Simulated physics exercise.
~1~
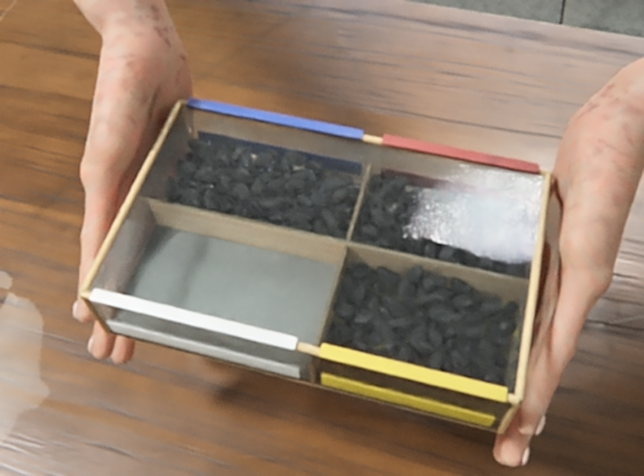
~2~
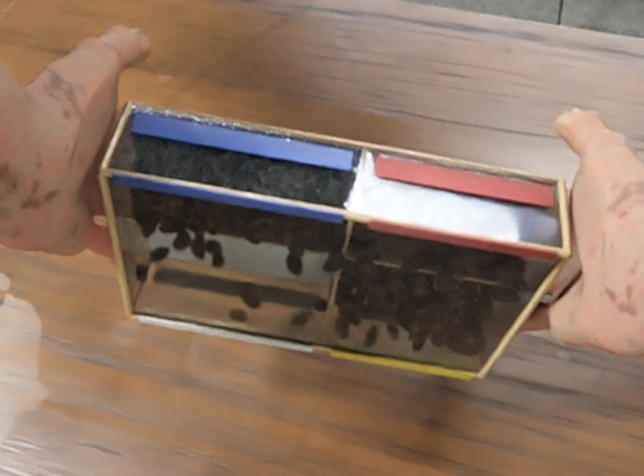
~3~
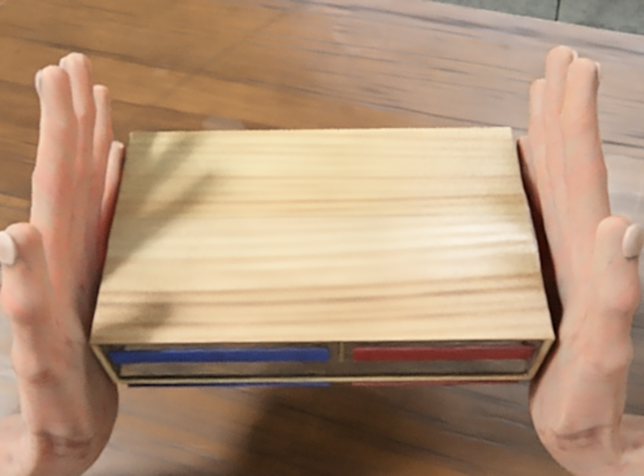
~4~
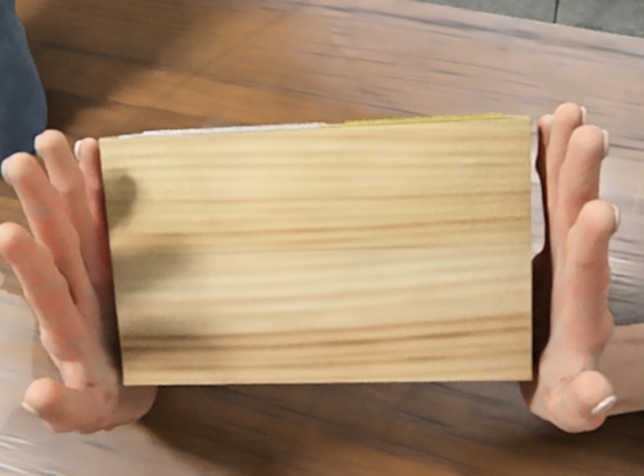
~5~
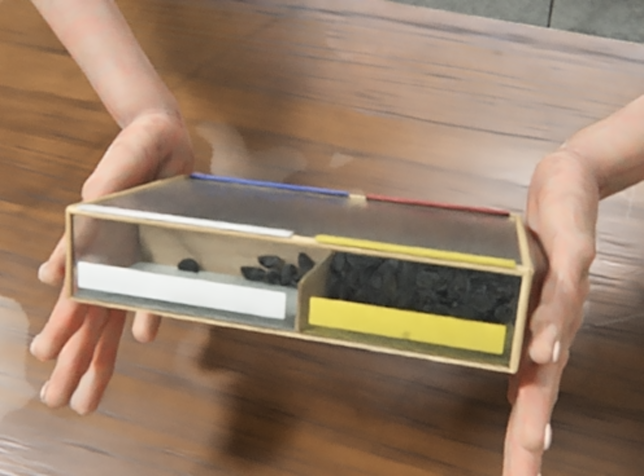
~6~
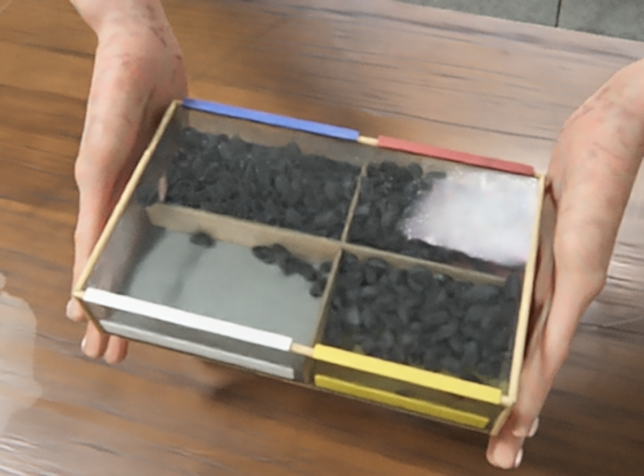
Above a wooden table, hands turning a four-compartment box of black beans fully over and upright, leaving a few in the white-marked section.
